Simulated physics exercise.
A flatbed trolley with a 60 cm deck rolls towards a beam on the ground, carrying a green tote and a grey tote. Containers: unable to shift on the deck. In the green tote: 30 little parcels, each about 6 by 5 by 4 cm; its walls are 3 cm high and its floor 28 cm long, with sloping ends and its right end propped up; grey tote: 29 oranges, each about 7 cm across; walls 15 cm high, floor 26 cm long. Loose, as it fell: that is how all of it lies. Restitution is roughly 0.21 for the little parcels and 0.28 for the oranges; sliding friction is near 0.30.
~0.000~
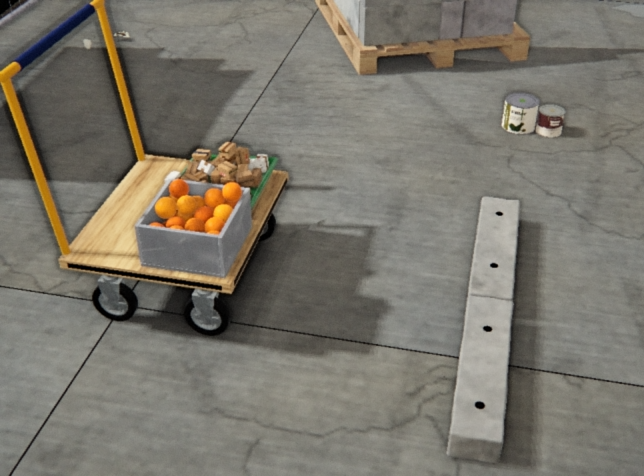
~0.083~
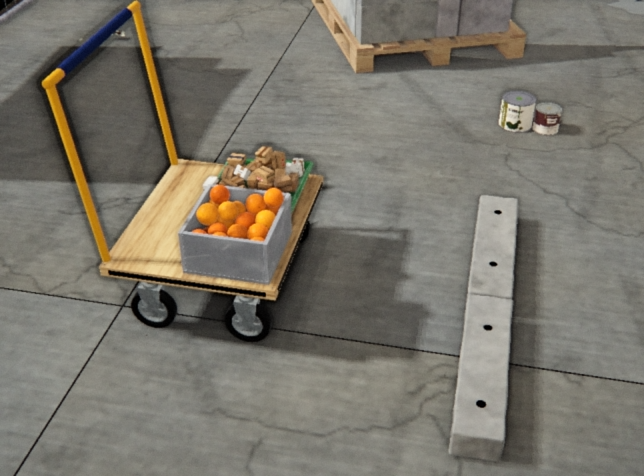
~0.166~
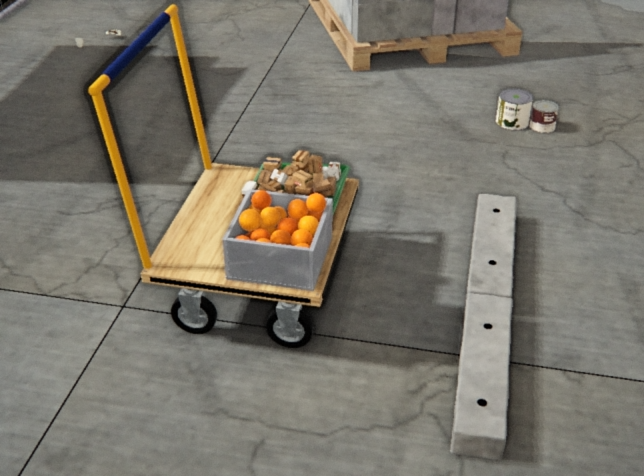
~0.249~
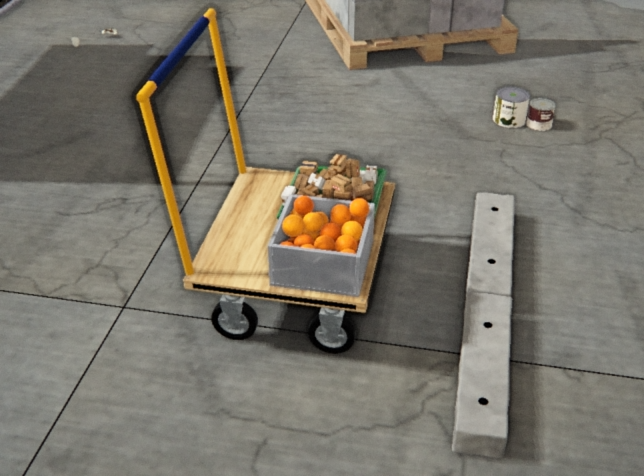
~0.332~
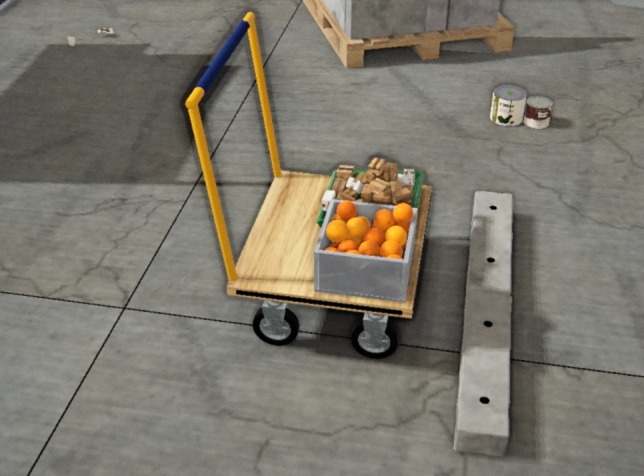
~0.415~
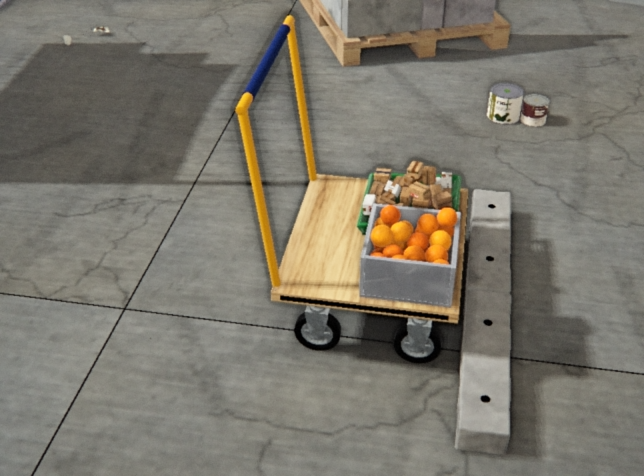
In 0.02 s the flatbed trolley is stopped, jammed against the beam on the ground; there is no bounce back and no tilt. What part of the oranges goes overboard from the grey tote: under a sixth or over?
It is going to fall shy of a sixth.
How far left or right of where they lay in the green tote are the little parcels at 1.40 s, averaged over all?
On average they sit some 26 cm further right.
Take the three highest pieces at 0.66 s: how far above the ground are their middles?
Their middles sit some 46 cm up.
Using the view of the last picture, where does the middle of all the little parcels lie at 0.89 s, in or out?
(459, 207).
After 0.44 s, impact.
After 0.54 s, green tote 28 in, 2 out and grey tote 28 in, 1 out.
After 0.66 s, green tote 21 in, 9 out and grey tote 27 in, 2 out.
After 0.89 s, green tote 20 in, 10 out and grey tote 27 in, 2 out.
Final count (at 1.40 s), green tote 19 in, 11 out and grey tote 27 in, 2 out. Asked share, 2 of 29, 7 per cent.
